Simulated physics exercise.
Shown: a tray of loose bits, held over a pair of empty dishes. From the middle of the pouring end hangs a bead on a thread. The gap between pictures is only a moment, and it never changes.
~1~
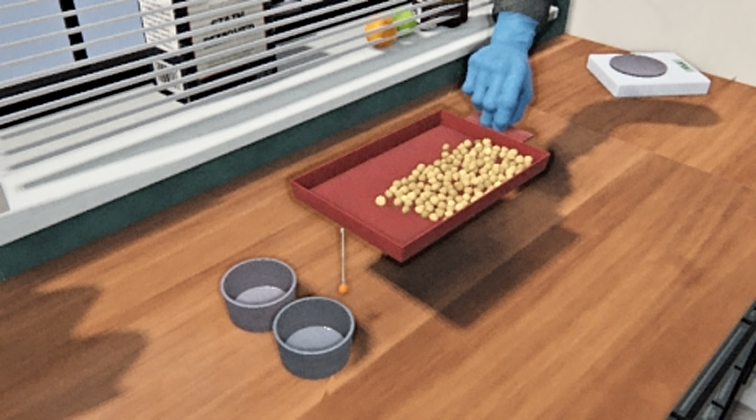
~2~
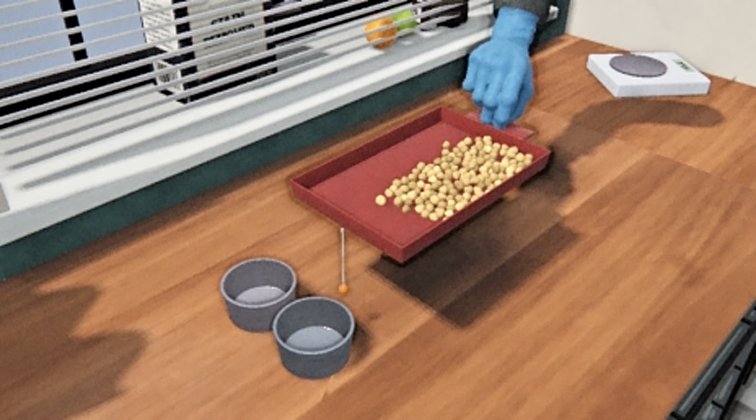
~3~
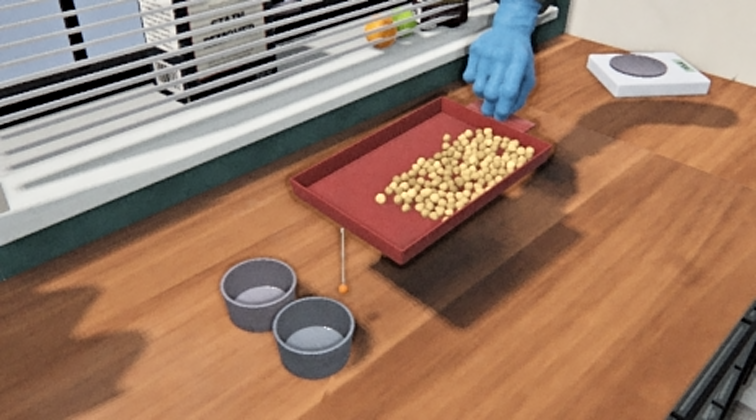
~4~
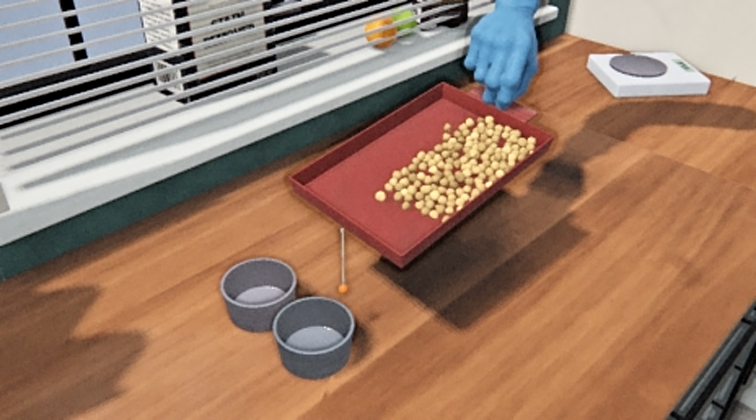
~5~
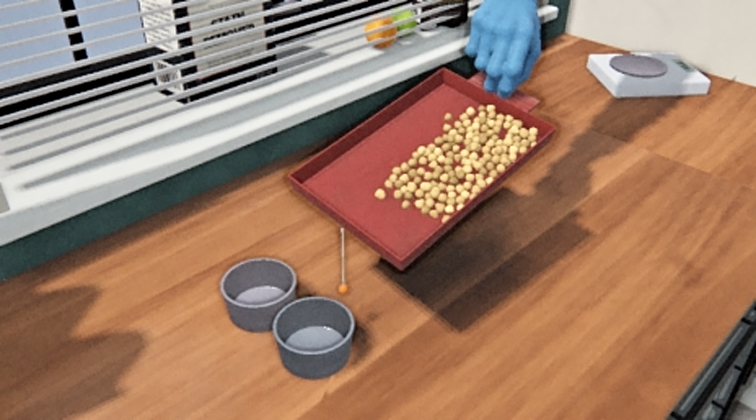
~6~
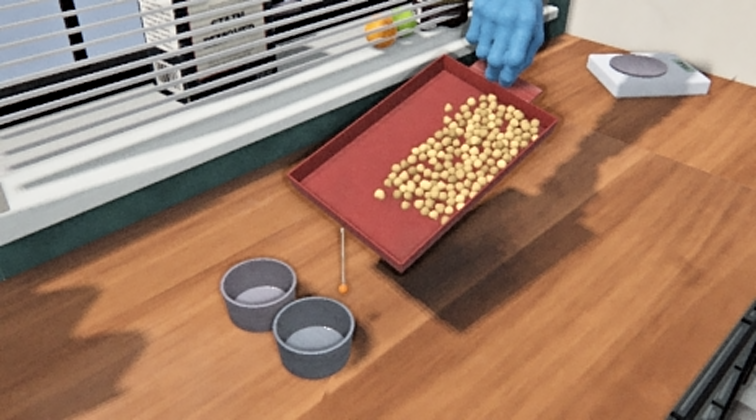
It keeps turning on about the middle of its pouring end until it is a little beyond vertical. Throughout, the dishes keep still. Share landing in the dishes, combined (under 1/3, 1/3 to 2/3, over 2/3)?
Under 1/3.
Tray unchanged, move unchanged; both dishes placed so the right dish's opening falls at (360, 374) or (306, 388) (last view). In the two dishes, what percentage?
That makes 10 per cent, followed by 0 per cent.
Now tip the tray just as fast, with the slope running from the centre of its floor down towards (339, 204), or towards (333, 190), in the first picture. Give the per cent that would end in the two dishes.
First case: 70 %; second case: 30 %.
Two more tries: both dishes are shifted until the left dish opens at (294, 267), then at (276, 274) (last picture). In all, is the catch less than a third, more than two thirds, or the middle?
Initially under a third, afterwards under a third.
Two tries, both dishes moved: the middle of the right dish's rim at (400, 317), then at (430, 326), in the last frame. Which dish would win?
On the first try it would be the one to the right, on the second the one to the right.
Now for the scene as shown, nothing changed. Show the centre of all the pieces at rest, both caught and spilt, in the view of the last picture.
About pixel (387, 383).
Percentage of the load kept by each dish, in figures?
Final share: Left dish at 0 per cent, right dish at 0 per cent.
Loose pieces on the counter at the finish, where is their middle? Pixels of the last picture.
Approximate centre, last frame: (387, 383).
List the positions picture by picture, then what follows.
The first frame shows corners of the pouring end at (294, 181) and (402, 245), level; middle of the load at (463, 180), dried chickpeas; left dish at (231, 310); right dish at (285, 356); bead on its thread at (344, 289).
The second frame shows corners of the pouring end at (294, 180) and (402, 246), level; middle of the load at (463, 179).
The third frame shows corners of the pouring end at (294, 179) and (402, 248), tipped barely, lowest at the right corner; middle of the load at (464, 174).
The fourth frame shows corners of the pouring end at (293, 177) and (401, 253), tipped a little, lowest at the right corner; middle of the load at (464, 168).
The fifth frame shows corners of the pouring end at (292, 175) and (401, 257), tipped a little, lowest at the right corner; middle of the load at (465, 162).
The sixth frame shows corners of the pouring end at (291, 174) and (401, 261), tipped clearly, lowest at the right corner; middle of the load at (465, 157), a stray few on the move; left dish at (231, 310); right dish at (285, 356).
Soon, tray tipped steeply; nearly all on the tray; a stray few outside both; a stray few in the air.
A while on, tray tipped right over; about half on the tray; about a third outside both; a small part in the air.
Towards the end, tray tipped past a quarter turn; all outside both.
Finally, tray tipped past a quarter turn; none in the right dish; none in the left dish; all outside both.
